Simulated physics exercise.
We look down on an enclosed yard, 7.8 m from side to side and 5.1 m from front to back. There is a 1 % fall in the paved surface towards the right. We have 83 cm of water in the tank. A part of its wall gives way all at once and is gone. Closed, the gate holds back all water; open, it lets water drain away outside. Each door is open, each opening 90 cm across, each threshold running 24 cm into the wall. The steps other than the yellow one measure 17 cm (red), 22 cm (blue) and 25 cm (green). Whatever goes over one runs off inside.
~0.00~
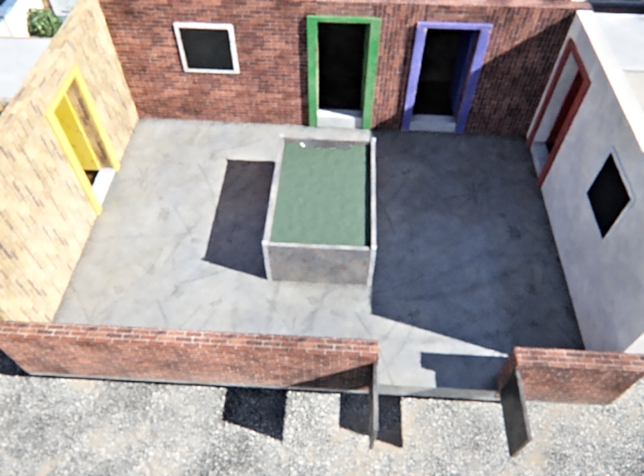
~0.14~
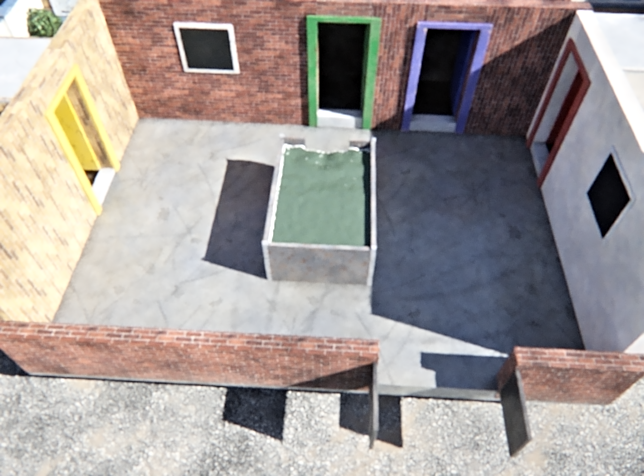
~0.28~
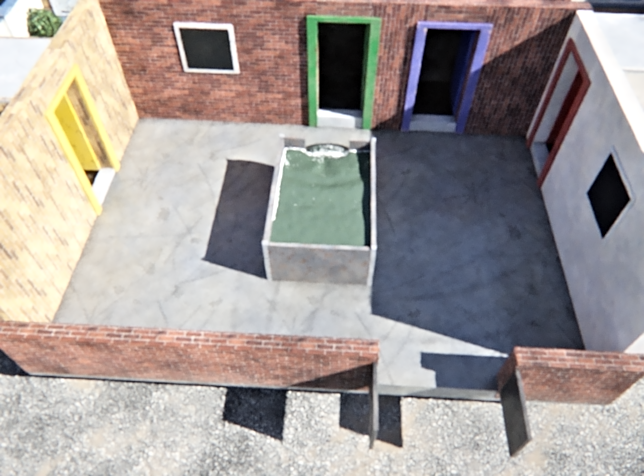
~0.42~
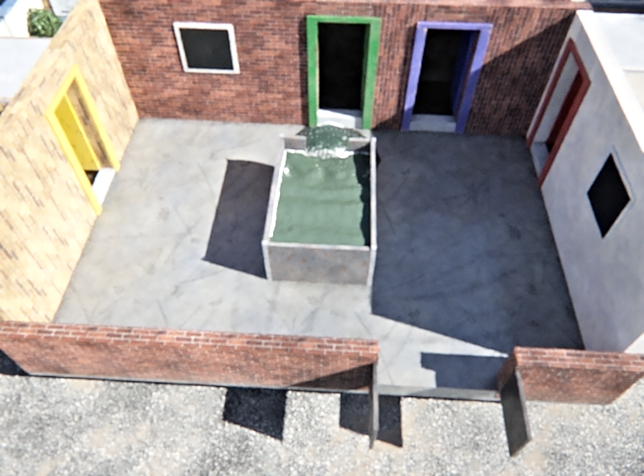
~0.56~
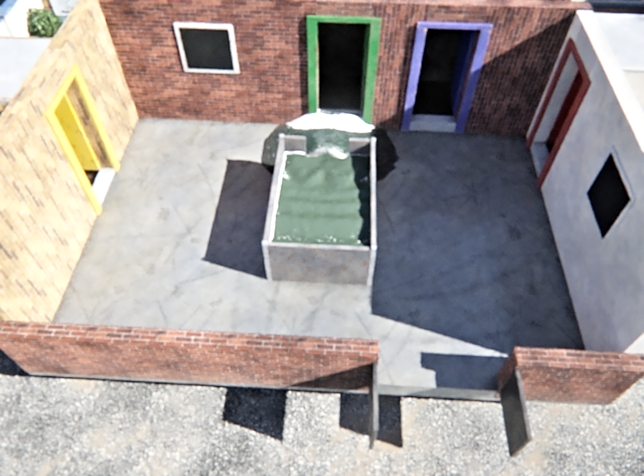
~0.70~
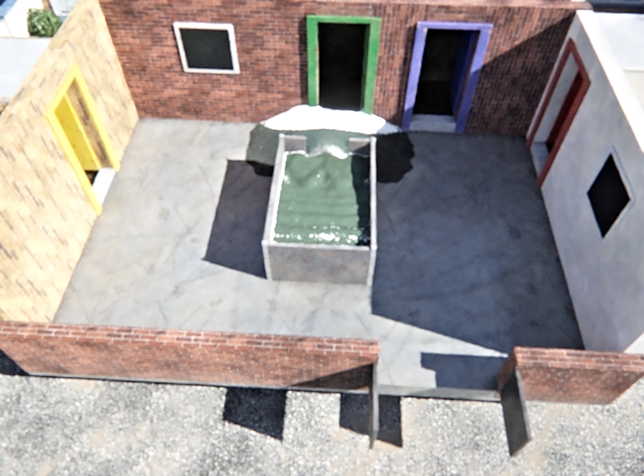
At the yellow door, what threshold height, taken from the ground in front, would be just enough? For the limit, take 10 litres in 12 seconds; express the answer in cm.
8 cm.
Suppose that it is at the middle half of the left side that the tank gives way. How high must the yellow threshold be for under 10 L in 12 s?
A height of around 30 cm.
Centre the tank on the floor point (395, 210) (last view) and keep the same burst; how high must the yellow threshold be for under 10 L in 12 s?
In that case about 11.0 cm.
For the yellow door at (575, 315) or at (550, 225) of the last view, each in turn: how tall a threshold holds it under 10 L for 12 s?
About 8.5 cm for the first and 7.5 cm for the second.
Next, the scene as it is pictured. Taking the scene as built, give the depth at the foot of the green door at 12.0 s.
You'd measure close to 8.5 cm there.
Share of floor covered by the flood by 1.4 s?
Roughly 15 percent.
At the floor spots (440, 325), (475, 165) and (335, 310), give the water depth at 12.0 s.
8, 6 and 6 cm, respectively.
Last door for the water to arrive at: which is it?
Coming last is the yellow one.
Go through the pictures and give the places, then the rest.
The first picture shows still water, 83 cm deep, in the tank at (324, 191); the yellow door at (88, 148) is dry.
In the second picture, the front is at a hidden place, 0.3 m from the gap on the far side; 0.2 m2 of floor is wet, 83 cm left at the back.
In the third picture, the gap is on the far side, the front 0.8 m out at a hidden place; the back of the tank holds 83 cm.
In the fourth picture, the gap is on the far side, the front 1.4 m out at (313, 127); the back of the tank holds 83 cm.
In the fifth picture, the gap is on the far side, the front 1.5 m out at (379, 130); the back of the tank holds 79 cm.
In the sixth picture, the front is at (403, 131), 1.8 m from the gap on the far side; 3.7 m2 of floor is wet, 71 cm left at the back; the yellow door at (88, 148), 3.9 m from the gap, is still 2.6 m from the nearest water.
After 1.4 s water covers 15 % of the floor, deepest (48 cm) near (325, 128); it has not reached the yellow door.
After 3.0 s water covers 45 % of the floor, deepest (29 cm) near (325, 128); 12 cm at the yellow door, 0 litres in over its 8 cm threshold.
After 12.0 s water covers 100 % of the floor, deepest (11 cm) near (562, 272); 3 cm at the yellow door, 10 litres in over its 8 cm threshold.
At the yellow door as built, the water arrived by 2.3 s and peaked near 12 cm at 3.0 s.
With a threshold of 6.5 cm, 19 litres would have come in within the 12 s; with 9 cm, 6 litres. So under 10 litres takes about 8 cm.
